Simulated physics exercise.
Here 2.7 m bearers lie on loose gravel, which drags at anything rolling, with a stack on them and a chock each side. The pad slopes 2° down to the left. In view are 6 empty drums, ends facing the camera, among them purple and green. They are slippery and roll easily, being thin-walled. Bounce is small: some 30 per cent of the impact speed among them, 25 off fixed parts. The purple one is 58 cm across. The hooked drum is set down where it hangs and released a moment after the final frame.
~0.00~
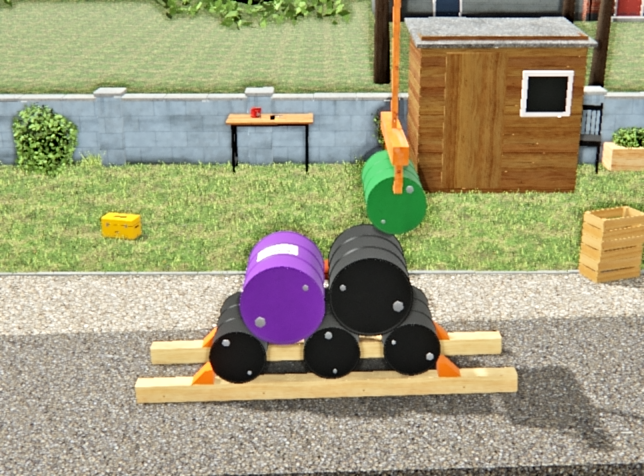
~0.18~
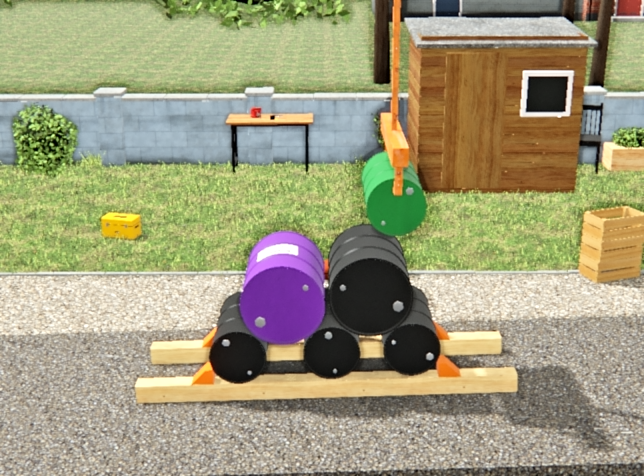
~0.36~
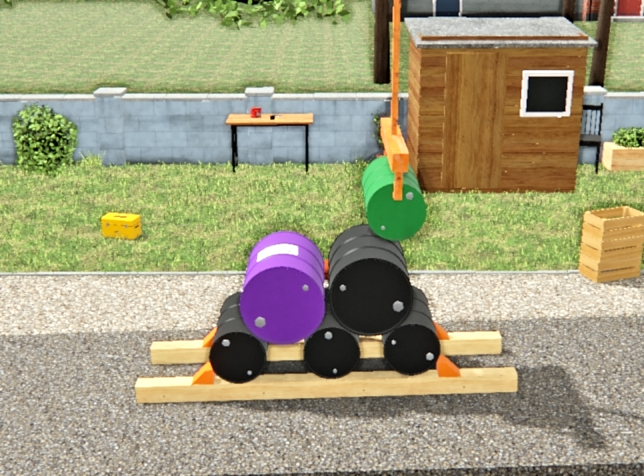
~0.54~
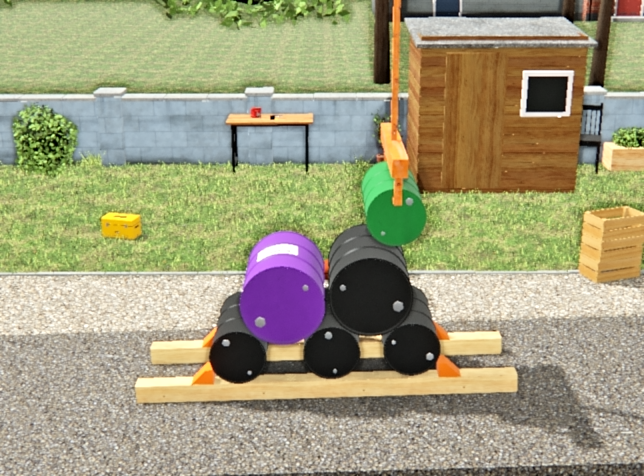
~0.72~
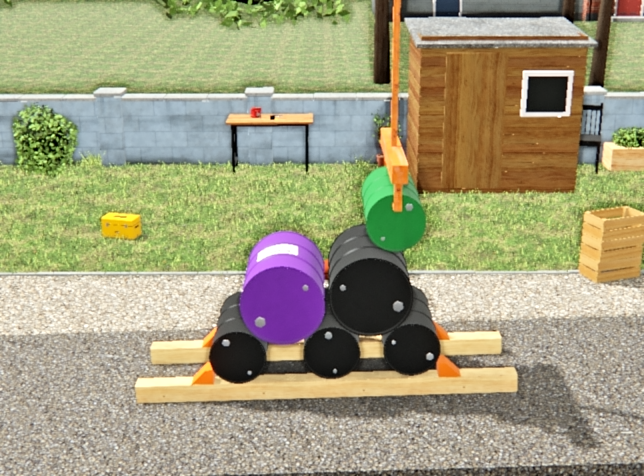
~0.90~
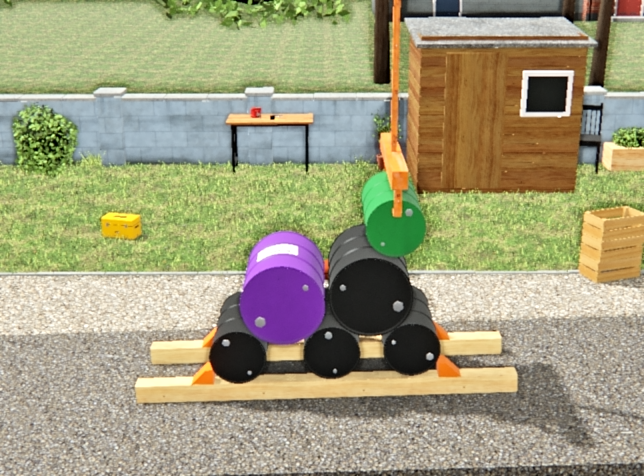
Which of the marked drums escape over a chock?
Purple is held in, green escapes over a chock.
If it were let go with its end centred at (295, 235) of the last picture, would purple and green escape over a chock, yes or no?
Then purple no, green no.
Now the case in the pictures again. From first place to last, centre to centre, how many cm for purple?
About: Purple 0.
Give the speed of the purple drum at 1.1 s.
Near 0.0 m/s.
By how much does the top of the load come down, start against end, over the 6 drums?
Some 55 cm lower.
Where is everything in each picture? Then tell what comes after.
In the first picture, purple at (282, 307), green at (397, 206); green hangs on the hooks; 3 form the bottom row.
In the second picture, purple at (282, 307), green at (397, 208); green hangs on the hooks; lowered 1 cm.
In the third picture, purple at (282, 307), green at (397, 213); green hangs on the hooks; lowered 4 cm.
In the fourth picture, purple at (282, 307), green at (397, 218); green hangs on the hooks; lowered 8 cm.
In the fifth picture, purple at (282, 307), green at (396, 224); green hangs on the hooks; lowered 12 cm.
In the sixth picture, purple at (282, 307), green at (396, 229); green hangs on the hooks; lowered 16 cm.
After 1.1 s, purple is up on others, 50 cm inside the left chock; green is up on others, 25 cm inside the right chock, rolling right; 0 off the stack.
After 1.3 s, green is up on others, 20 cm inside the right chock, rolling right; no change for purple; 0 off the stack.
After 1.5 s, green is up on others, 5 cm inside the right chock, rolling right; no change for purple; 0 off the stack.
After 1.7 s, green is beyond the right chock, rolling right; no change for purple; 1 off the stack.
At rest (3.0 s), purple is up on others, 50 cm inside the left chock; green is beyond the right chock; 1 off the stack.
